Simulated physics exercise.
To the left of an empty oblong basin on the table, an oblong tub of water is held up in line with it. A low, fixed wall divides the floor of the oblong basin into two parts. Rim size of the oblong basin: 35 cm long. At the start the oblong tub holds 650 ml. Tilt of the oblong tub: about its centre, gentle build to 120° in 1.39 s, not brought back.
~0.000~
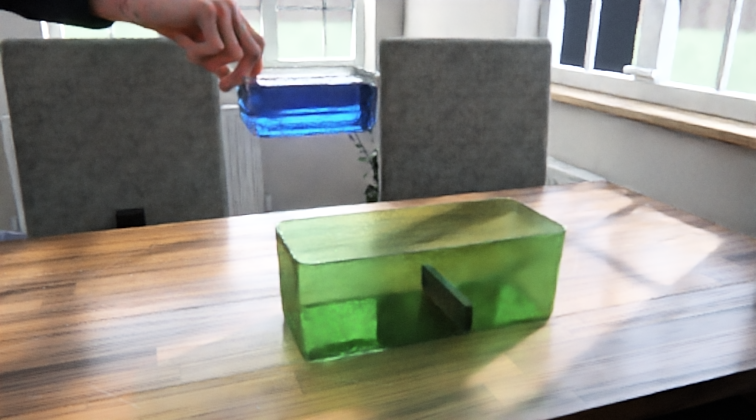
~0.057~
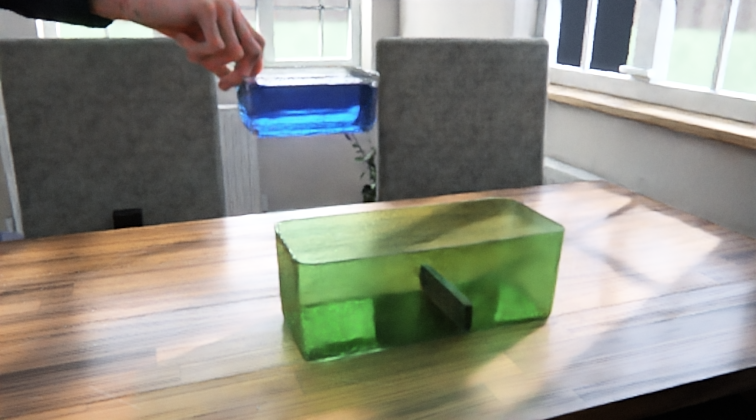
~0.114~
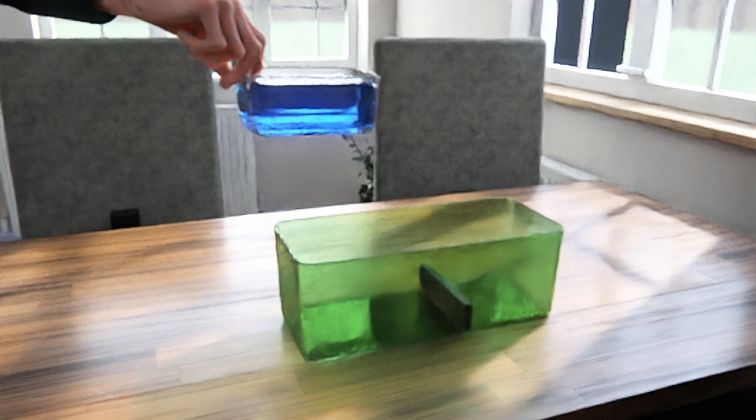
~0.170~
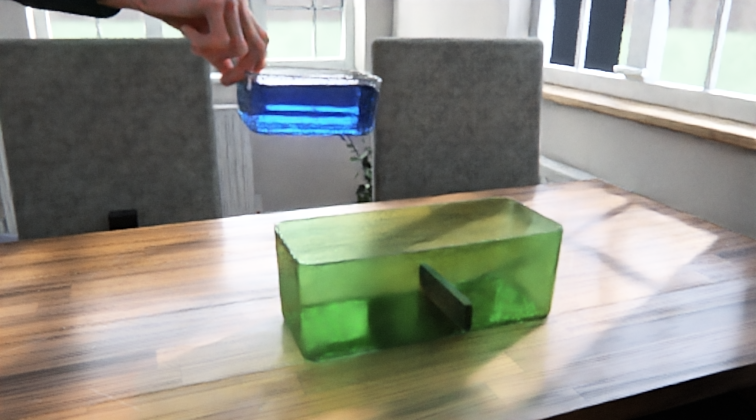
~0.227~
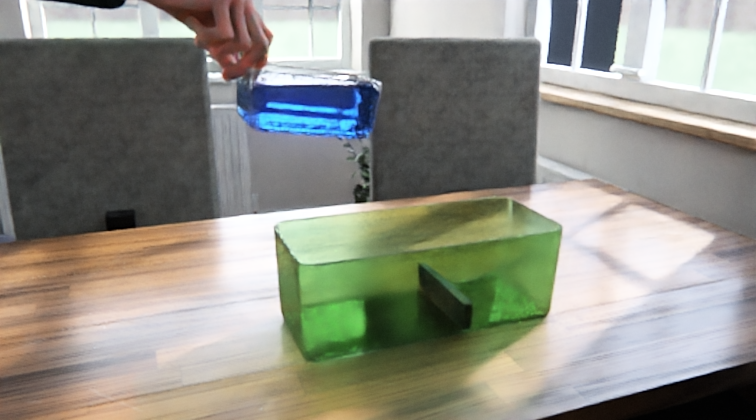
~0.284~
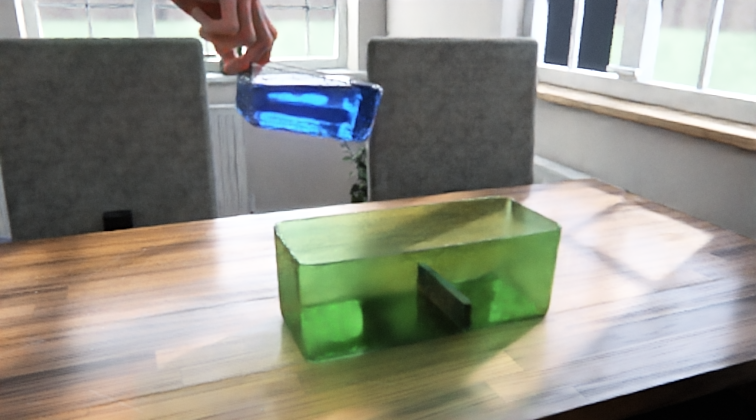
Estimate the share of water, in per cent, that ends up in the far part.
About 11 per cent.
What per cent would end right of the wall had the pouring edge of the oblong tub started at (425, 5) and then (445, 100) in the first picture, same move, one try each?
Result: 70 per cent, then 75 per cent.
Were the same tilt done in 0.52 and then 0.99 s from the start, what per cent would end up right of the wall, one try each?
First 20, then 10 per cent.
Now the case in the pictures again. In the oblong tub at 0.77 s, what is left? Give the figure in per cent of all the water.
Roughly 26 %.
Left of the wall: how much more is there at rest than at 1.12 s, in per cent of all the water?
About 4 percent, give or take.
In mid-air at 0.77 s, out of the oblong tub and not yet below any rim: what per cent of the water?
42 %.
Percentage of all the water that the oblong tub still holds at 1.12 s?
I'd estimate some 2 per cent.
Then, 0.77 s in, the tilt is 70° and 27 per cent is still to pour, 30 is left of the wall and 1 right of it.
Then, 1.12 s in, the tilt is 109° and 2 per cent is still to pour, 82 is left of the wall and 9 right of it.
Then, 1.49 s in, the tilt is 120° and 0 per cent is still to pour, 87 is left of the wall and 11 right of it.
Then, 1.89 s in, the tilt is 120° and 0 per cent is still to pour, 87 is left of the wall and 11 right of it.
Finally, 87 per cent lies left of the wall, 11 right of it and 2 outside.
